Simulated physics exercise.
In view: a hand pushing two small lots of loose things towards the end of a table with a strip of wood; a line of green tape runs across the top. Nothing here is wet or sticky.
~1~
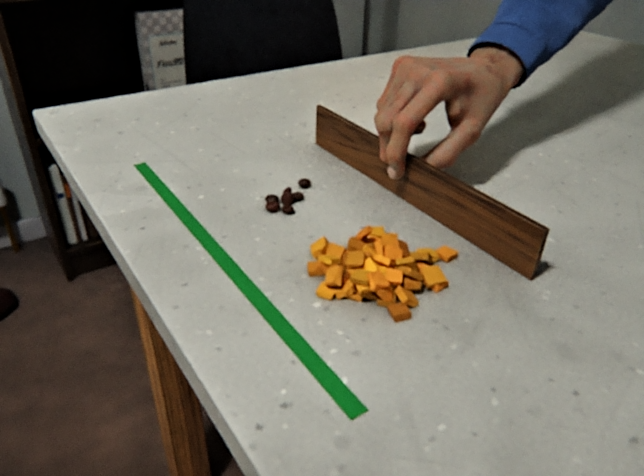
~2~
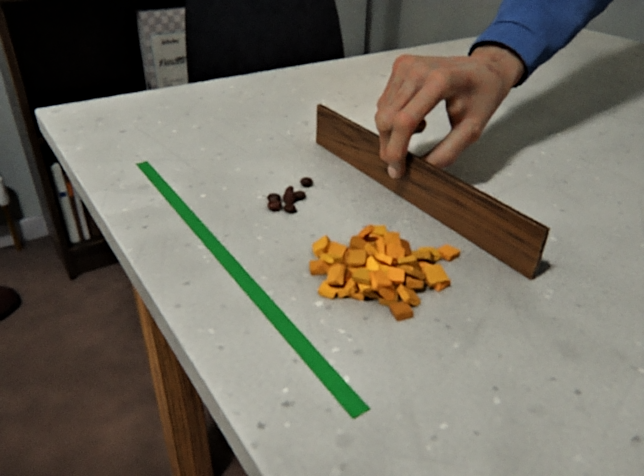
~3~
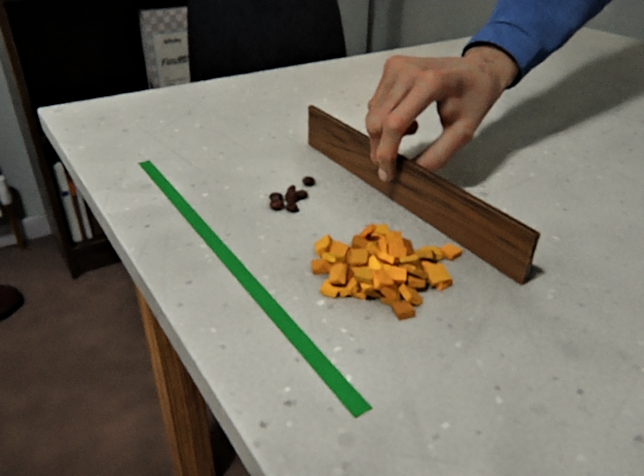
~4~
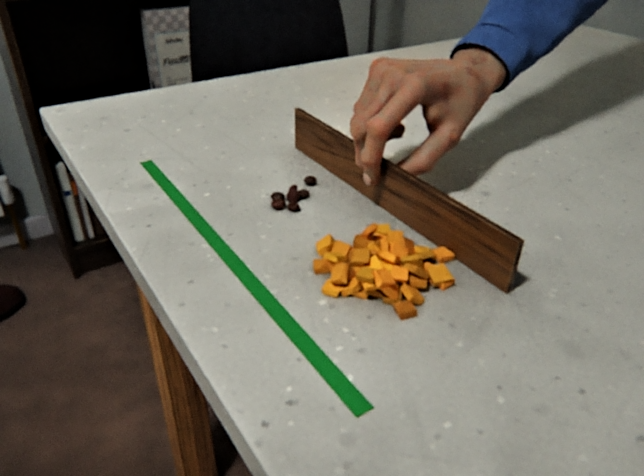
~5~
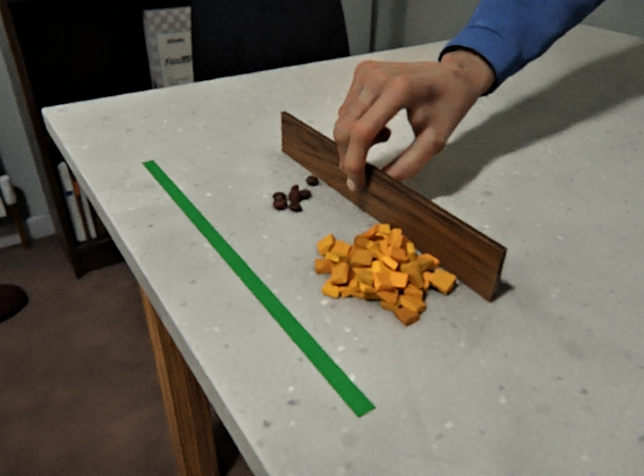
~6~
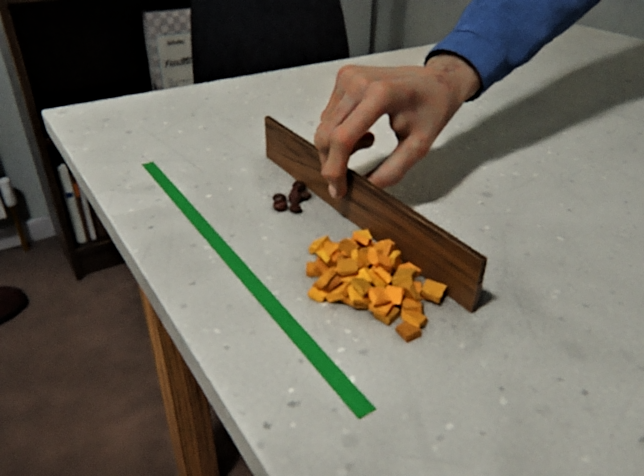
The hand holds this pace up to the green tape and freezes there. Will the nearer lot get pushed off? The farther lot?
Here the nearer lot tumbles over the end, in part at least, and the farther lot all stops short of the edge.
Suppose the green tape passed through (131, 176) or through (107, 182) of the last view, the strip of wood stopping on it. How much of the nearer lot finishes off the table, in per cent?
In turn 60 and 100 in a hundred.
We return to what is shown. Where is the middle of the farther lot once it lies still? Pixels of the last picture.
Around (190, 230).
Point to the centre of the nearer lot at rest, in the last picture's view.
Roughly at (235, 325).
Then, 0.43 s on from there, strip of wood still moving, near (285, 190); nearer lot all on the table, its front near (248, 316); farther lot all on the table, its front near (245, 215).
Then, 0.89 s on from there, strip of wood stopped at the green tape; nearer lot a little over the edge; farther lot all on the table, its front near (178, 236).
Then, 1.17 s on from there, strip of wood stopped at the green tape; nearer lot near a quarter over the edge; farther lot all on the table, its front near (178, 236).
In the end, strip of wood stopped at the green tape; nearer lot near a quarter over the edge; farther lot all on the table, its front near (178, 236).
